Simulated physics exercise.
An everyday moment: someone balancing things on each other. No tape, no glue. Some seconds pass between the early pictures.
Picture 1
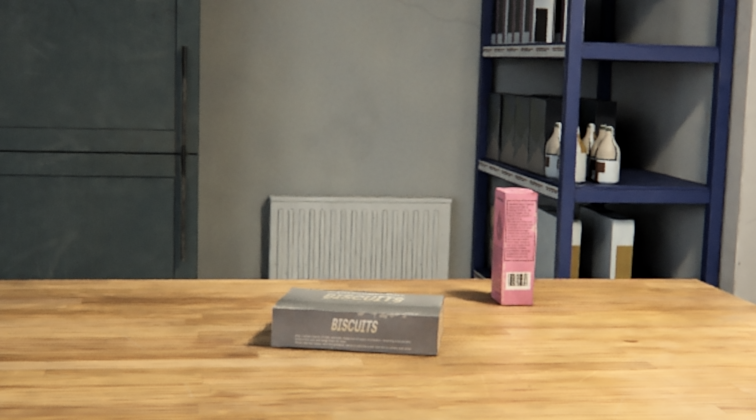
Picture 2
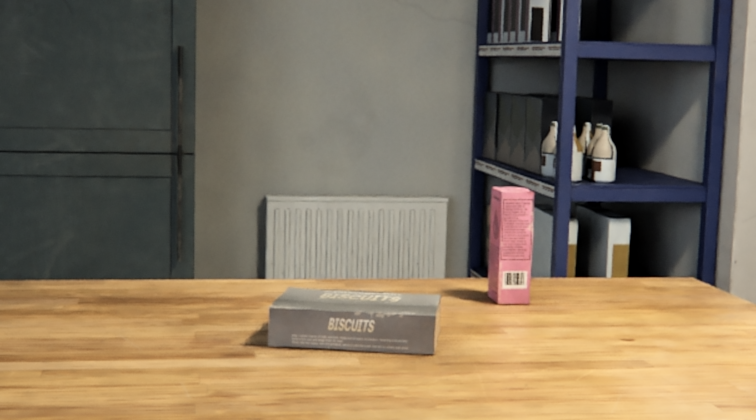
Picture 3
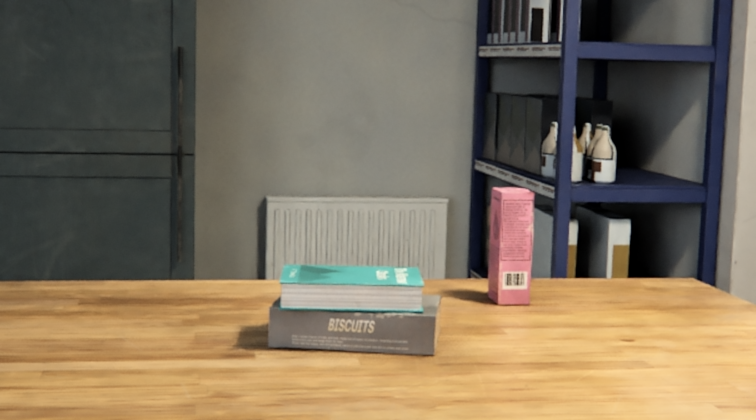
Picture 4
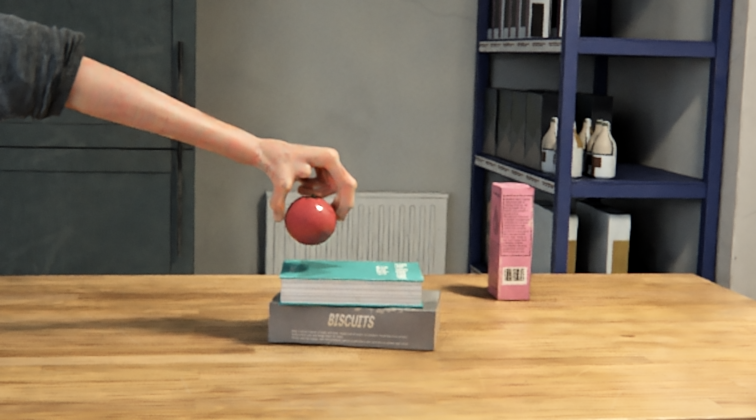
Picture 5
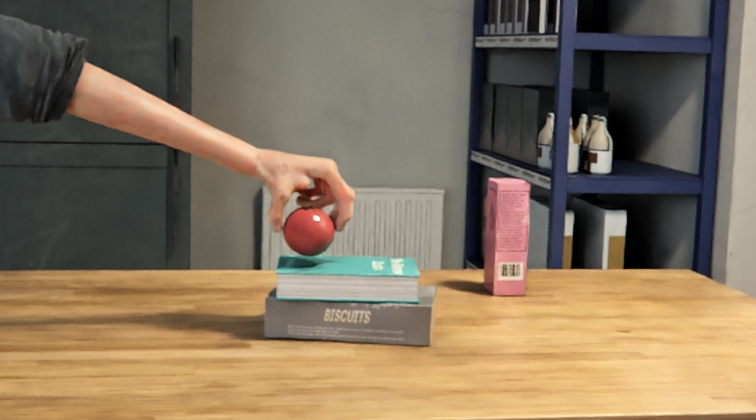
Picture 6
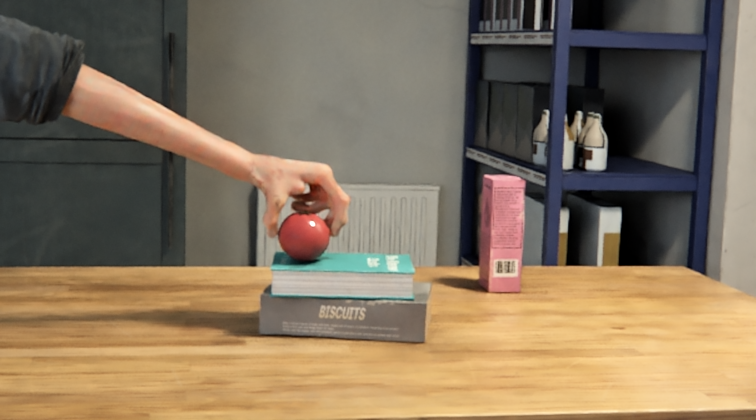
In this clip, a grey biscuit packet lies on a wooden table near a pink carton, a turquoise book appears on top of it, and a hand lowers a round red object onto the book, still holding it.
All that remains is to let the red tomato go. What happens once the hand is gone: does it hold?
In the end the pile stays up.
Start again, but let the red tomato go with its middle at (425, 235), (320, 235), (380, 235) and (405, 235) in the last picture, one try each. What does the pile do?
In the first case it loses its balance; in the second case it keeps its balance; in the third case it keeps its balance; in the fourth case it stays up.
Then, 0.60 s past the last view, nothing moves.
Then, 1.30 s past the last view, red tomato resting near (304, 237).
Finally, all 4 still in place. Final places as the last picture's camera would see them, red tomato near (303, 237). The pile holds.
